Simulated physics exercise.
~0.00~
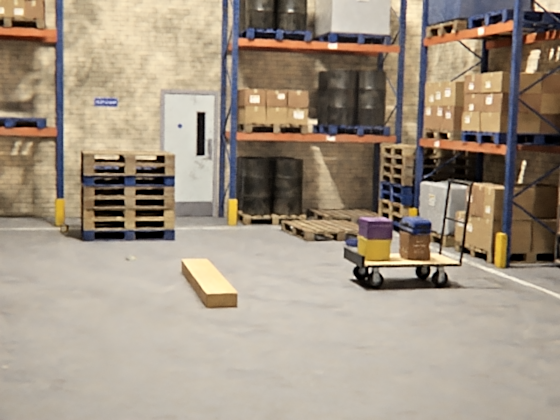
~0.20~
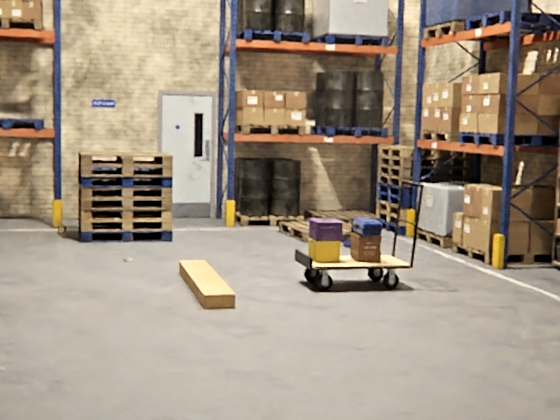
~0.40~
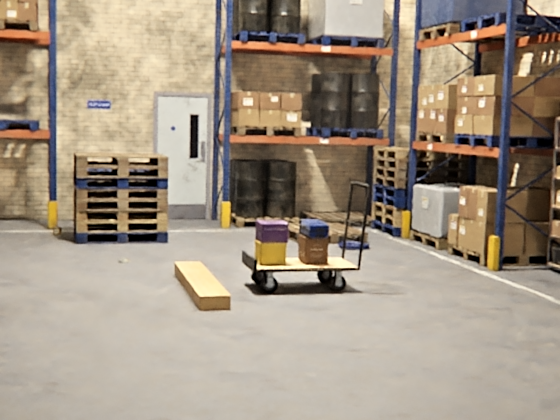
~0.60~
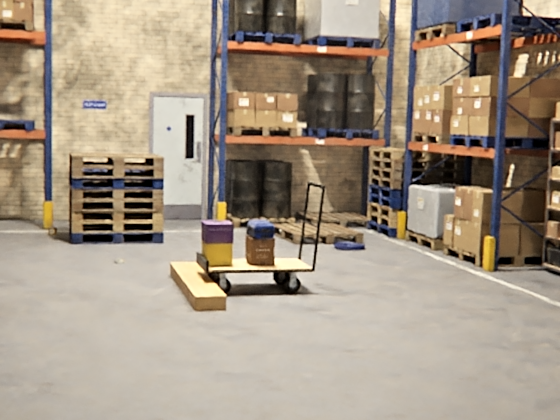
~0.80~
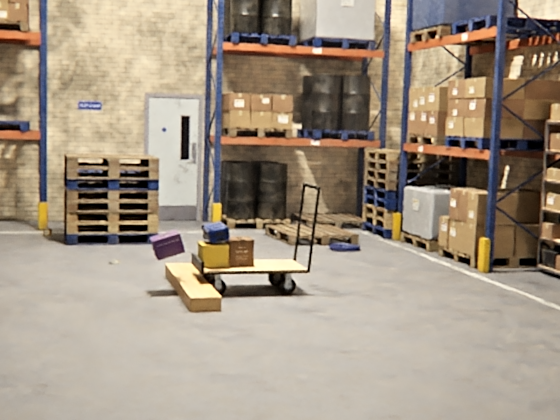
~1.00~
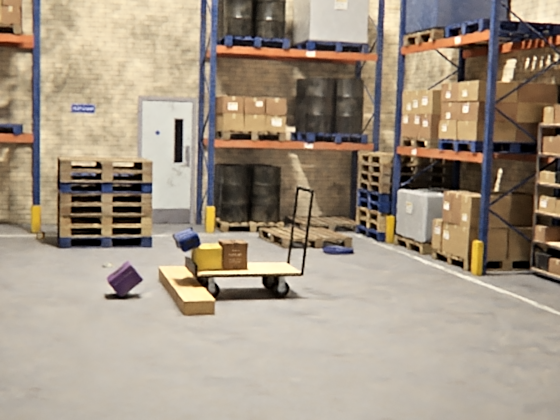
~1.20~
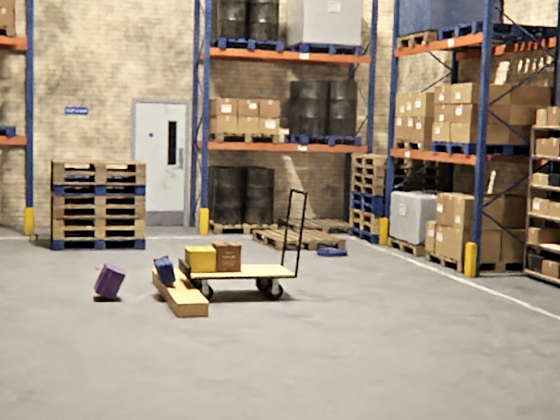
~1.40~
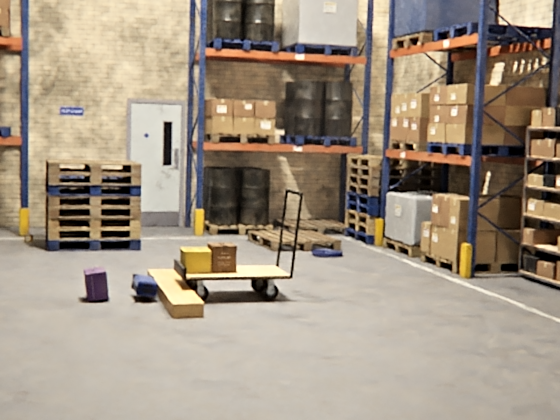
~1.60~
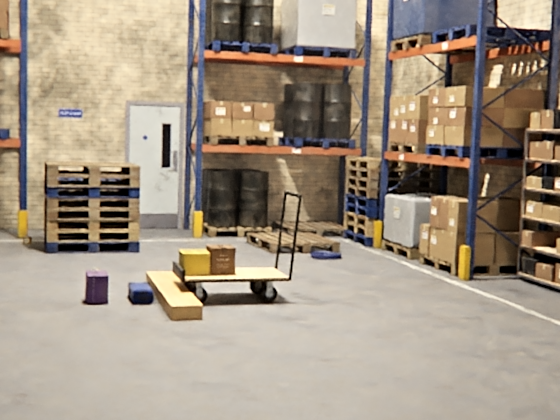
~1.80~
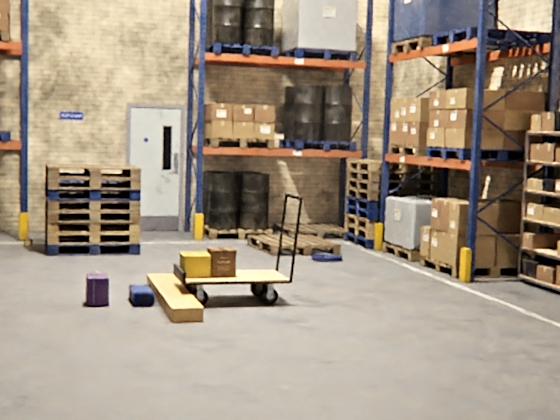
In a warehouse lined with tall racks, stacked pallets and a pale door, a flatbed trolley carrying four items rolls left toward a low yellow kerb on the floor. A purple box sits on a yellow tote at the front, with a blue case on a brown carton behind. The trolley stops abruptly at the kerb, and the purple box flies off forward, tipping as it drops to the floor. The blue case slides after it, tumbling over the kerb. Both come to rest left of the kerb, while the yellow tote and brown carton stay aboard.
